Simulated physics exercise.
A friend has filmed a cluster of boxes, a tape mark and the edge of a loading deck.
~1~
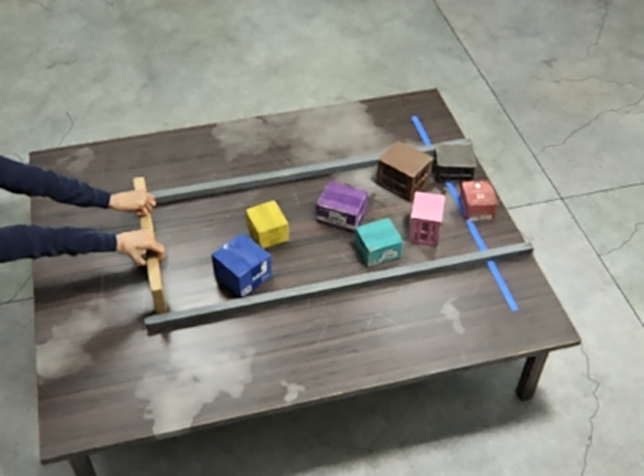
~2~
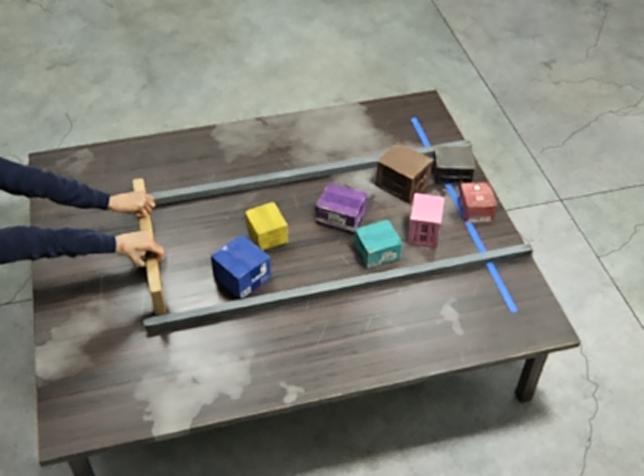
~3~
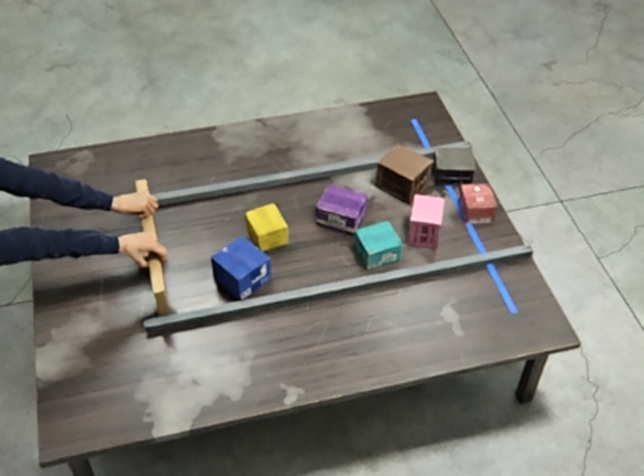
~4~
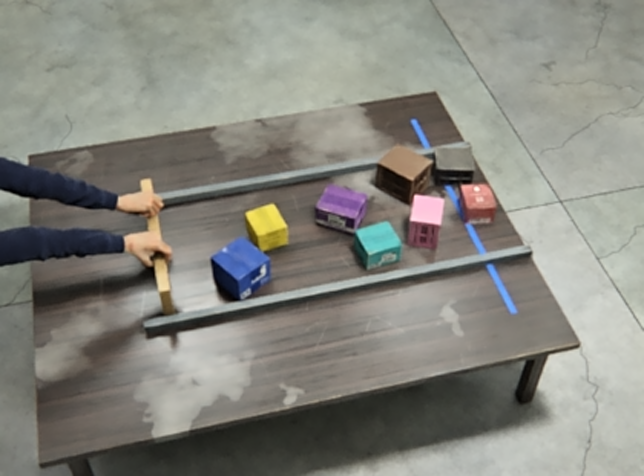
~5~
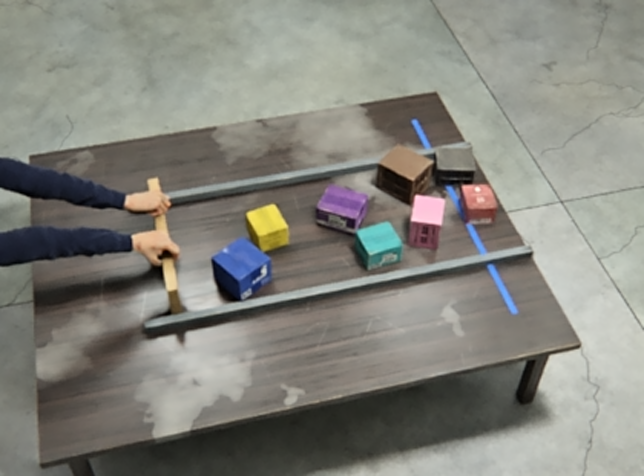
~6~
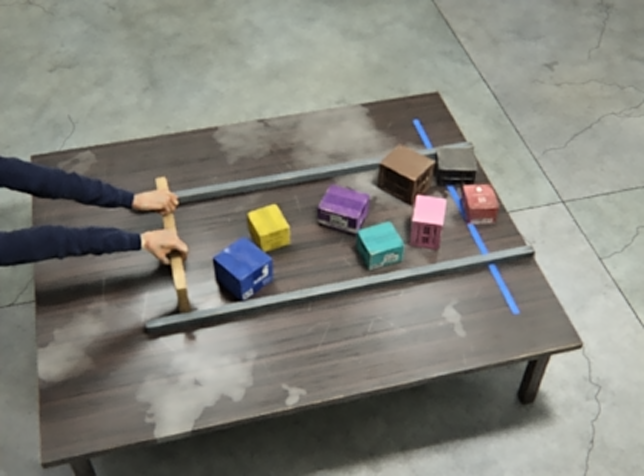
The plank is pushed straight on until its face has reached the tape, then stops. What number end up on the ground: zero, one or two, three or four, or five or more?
The number that fall off is five or more.
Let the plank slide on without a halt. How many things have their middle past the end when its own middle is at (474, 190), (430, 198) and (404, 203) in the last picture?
In that order 5, 2 and 1.
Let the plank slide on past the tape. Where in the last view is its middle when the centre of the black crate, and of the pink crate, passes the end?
About (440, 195), and (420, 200) for the other.
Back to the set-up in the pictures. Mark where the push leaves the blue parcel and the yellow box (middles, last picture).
Near (499, 228) and (474, 193).
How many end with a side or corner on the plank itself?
In contact: 3.
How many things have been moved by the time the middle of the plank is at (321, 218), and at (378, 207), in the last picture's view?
First 4, then 7.
Soon after, none off yet; red box at rest near (480, 204); black crate at rest near (455, 167); brown crate at rest near (406, 174).
After that, none off yet; red box moving near (482, 203); black crate at rest near (456, 167); brown crate displaced a little near (413, 170).
In the end, the number that fall off is five or more; gone, purple parcel, turquoise parcel, pink crate, black crate and red box.
